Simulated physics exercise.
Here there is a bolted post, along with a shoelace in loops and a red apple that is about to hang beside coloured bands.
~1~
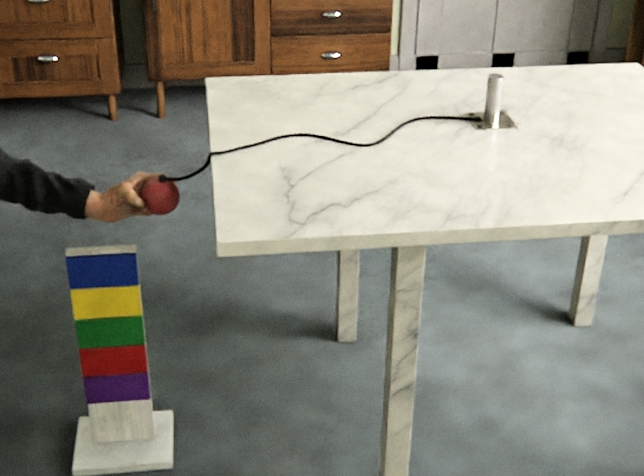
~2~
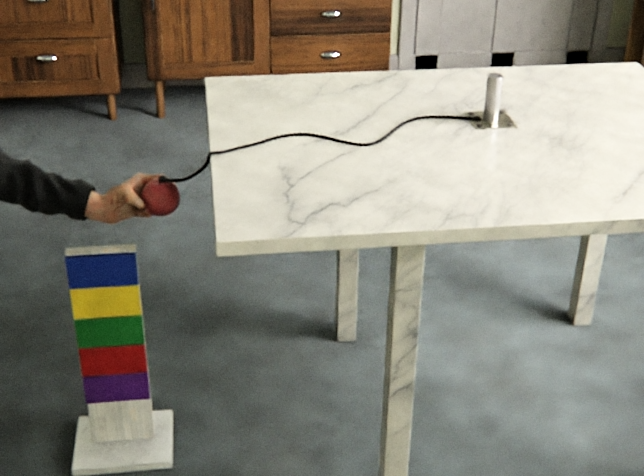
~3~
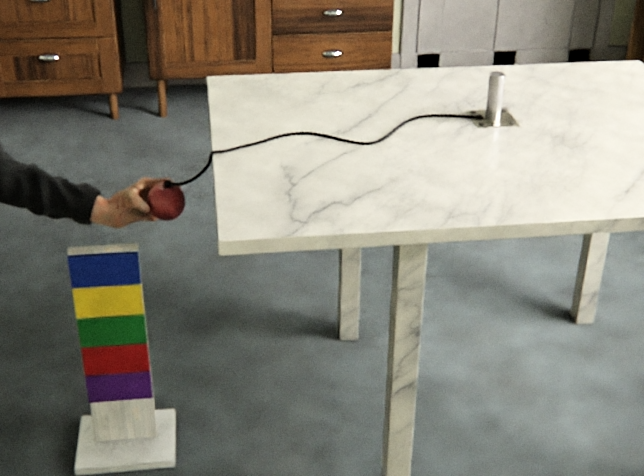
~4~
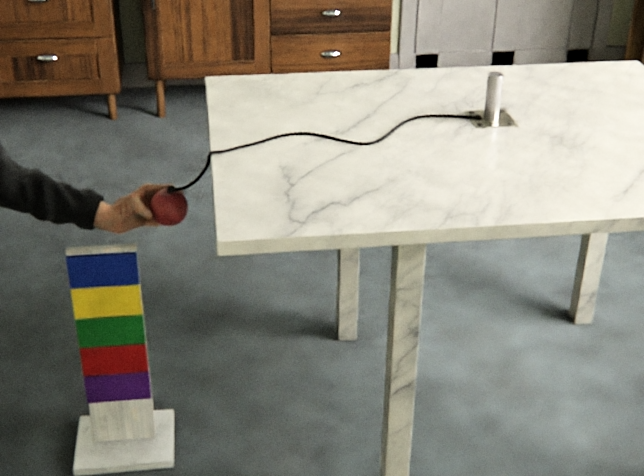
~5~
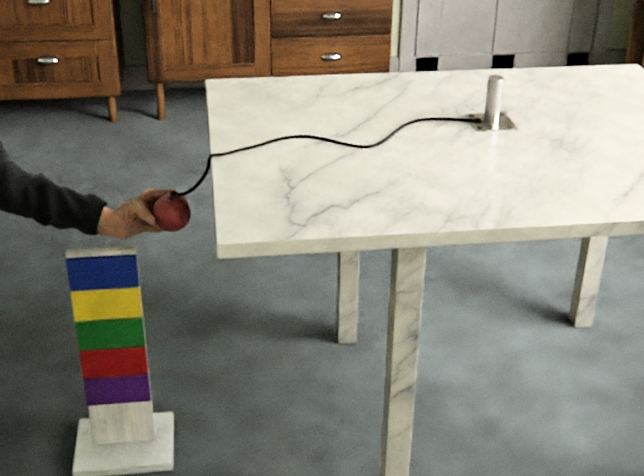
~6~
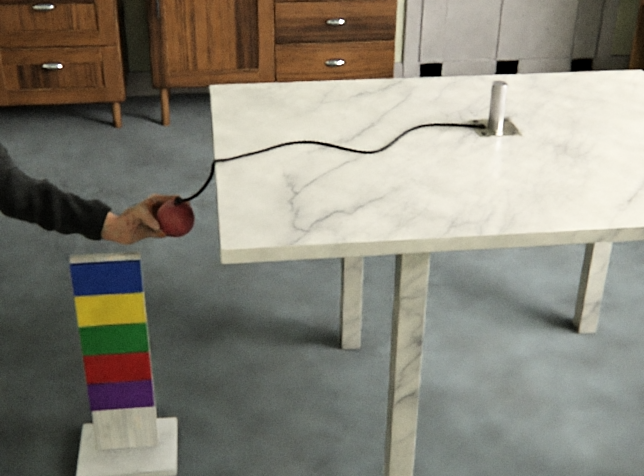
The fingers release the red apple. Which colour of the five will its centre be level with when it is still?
Its centre will be level with blue.
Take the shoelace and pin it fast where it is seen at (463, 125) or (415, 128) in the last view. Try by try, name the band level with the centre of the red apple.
In order: Blue; blue.
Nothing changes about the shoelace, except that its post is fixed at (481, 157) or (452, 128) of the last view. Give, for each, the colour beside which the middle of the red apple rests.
Try one - yellow; try two - yellow.
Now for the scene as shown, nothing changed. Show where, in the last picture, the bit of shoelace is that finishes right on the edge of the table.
Look around (251, 154).
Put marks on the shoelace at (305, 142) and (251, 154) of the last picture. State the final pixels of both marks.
The first moves to (274, 151), the second to (214, 163).
Early on, apple near (191, 265); level with blue.
Midway, apple near (234, 263); level with blue.
Near the end, apple near (228, 265); level with blue.
Finally, apple near (222, 266); level with blue. Its middle rests at the blue band.
